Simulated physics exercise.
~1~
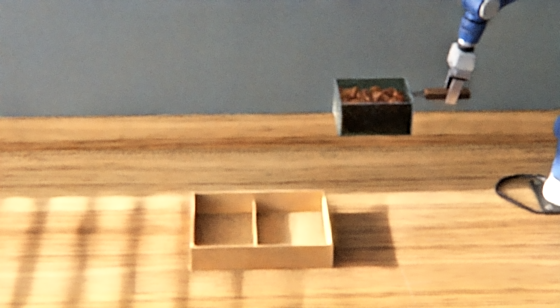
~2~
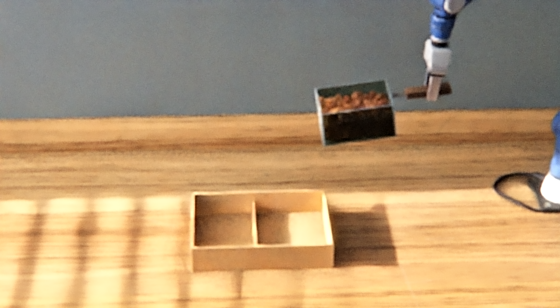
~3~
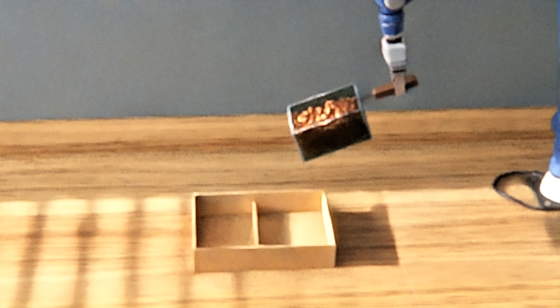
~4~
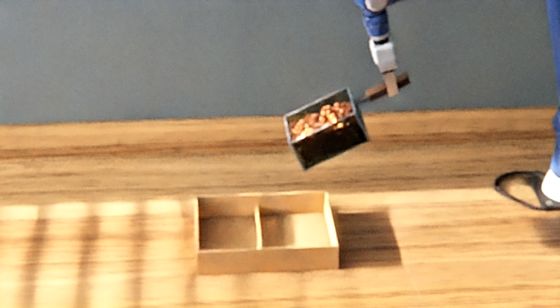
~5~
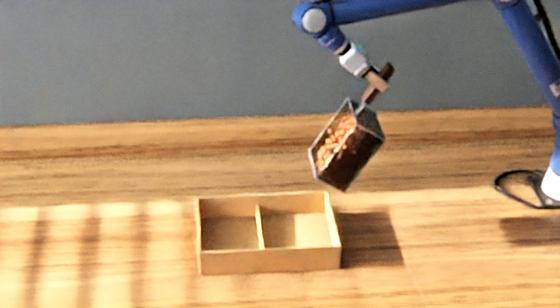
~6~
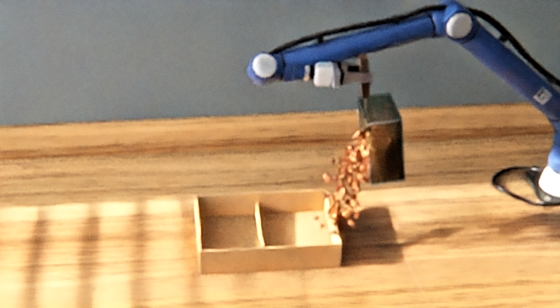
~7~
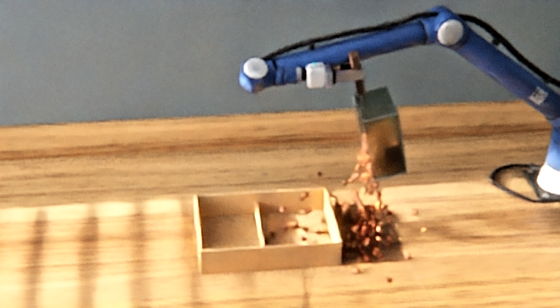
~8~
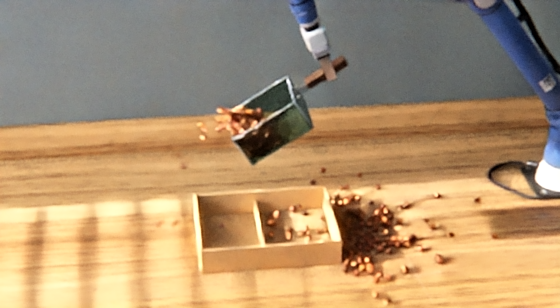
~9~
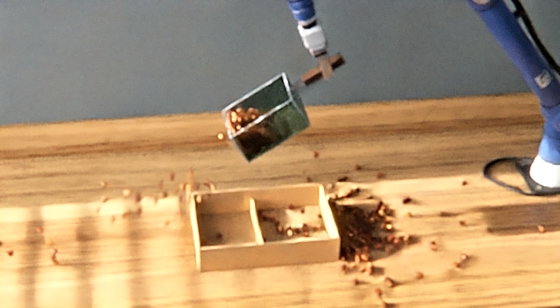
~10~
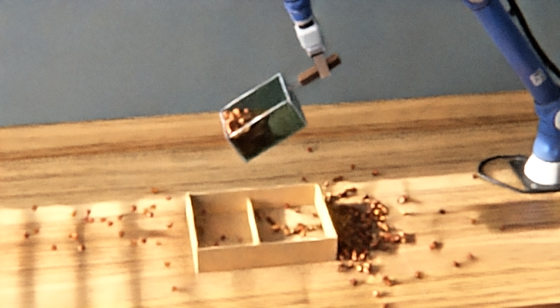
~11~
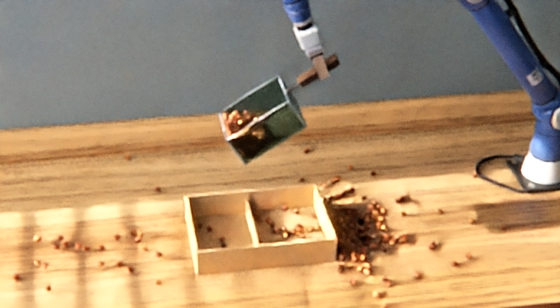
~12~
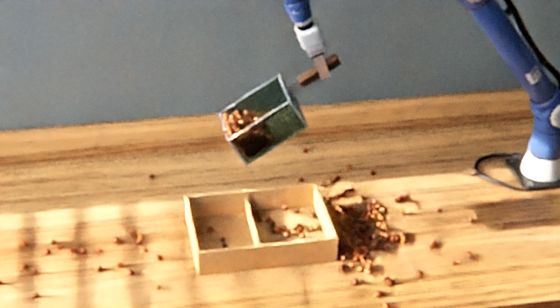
The video shows a blue robot arm moving a dark box of hazelnuts left and tipping it, spilling nuts beside and into a divided wooden crate. The box swings back left, flinging more across the table, and finally stays tilted above the crate with some nuts still inside.
